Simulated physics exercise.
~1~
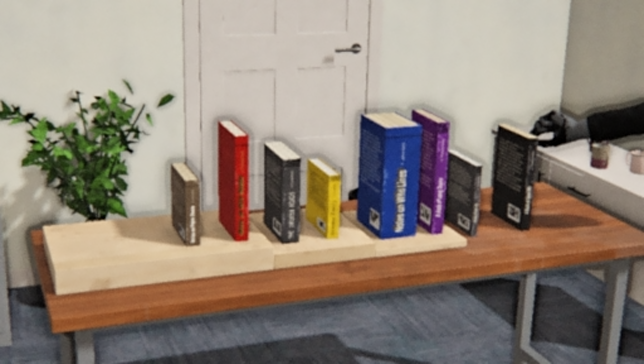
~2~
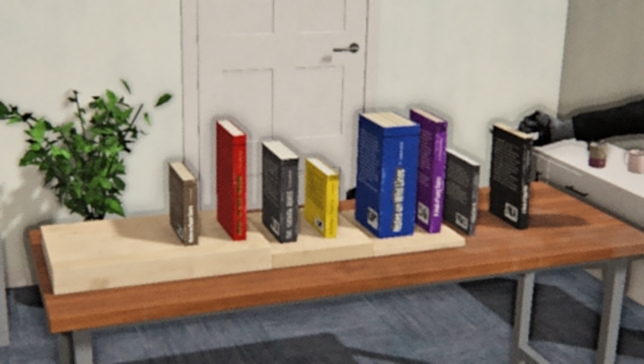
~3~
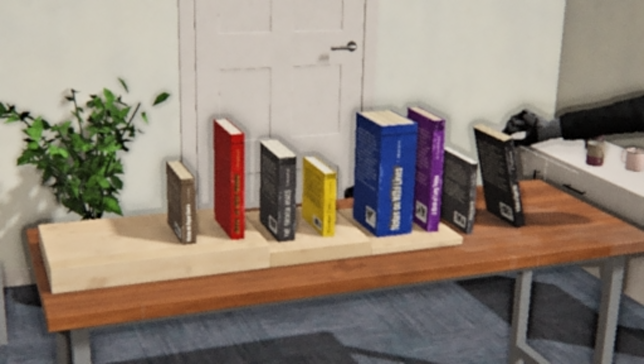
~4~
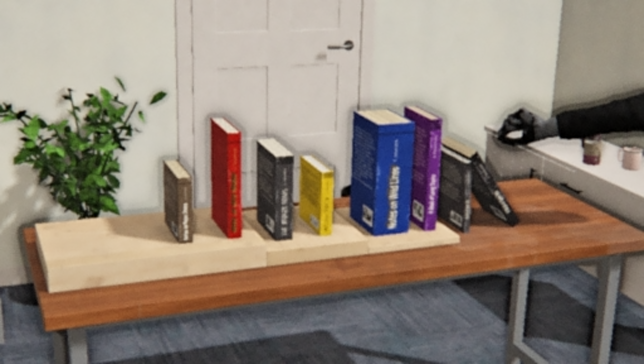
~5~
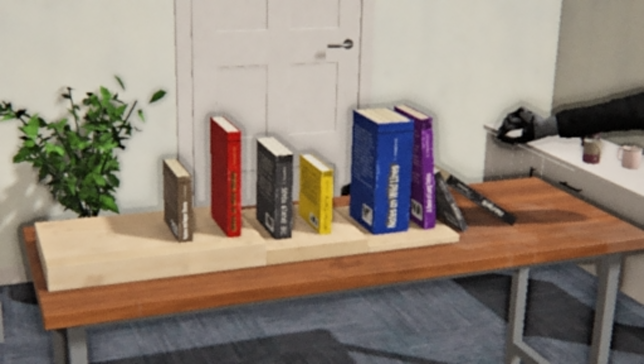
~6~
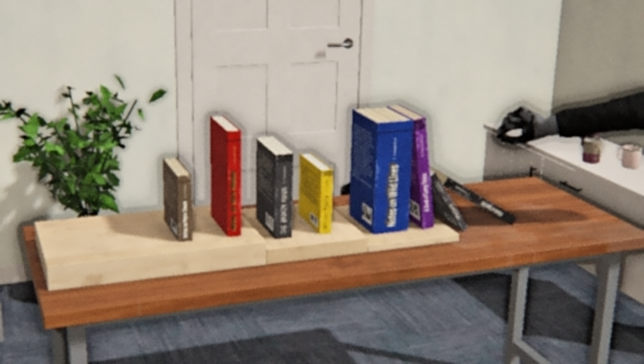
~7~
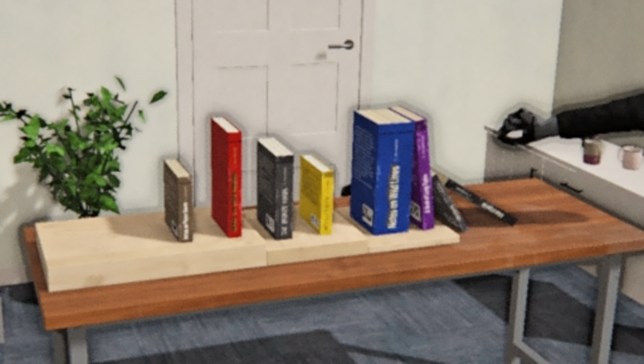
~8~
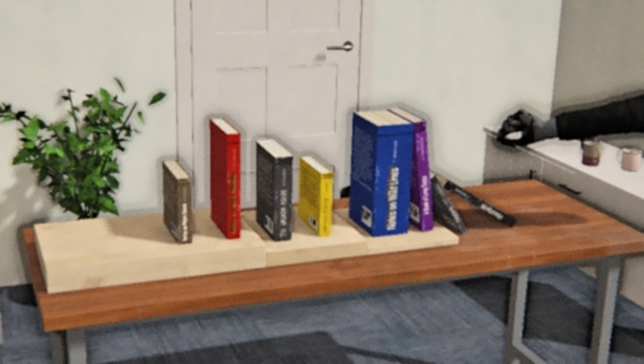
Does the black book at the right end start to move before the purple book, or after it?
The black book starts to move before the purple book. It is already tipping left while the purple book still stands straight, and the purple book tilts slightly only after the dark grey book between them has gone over.
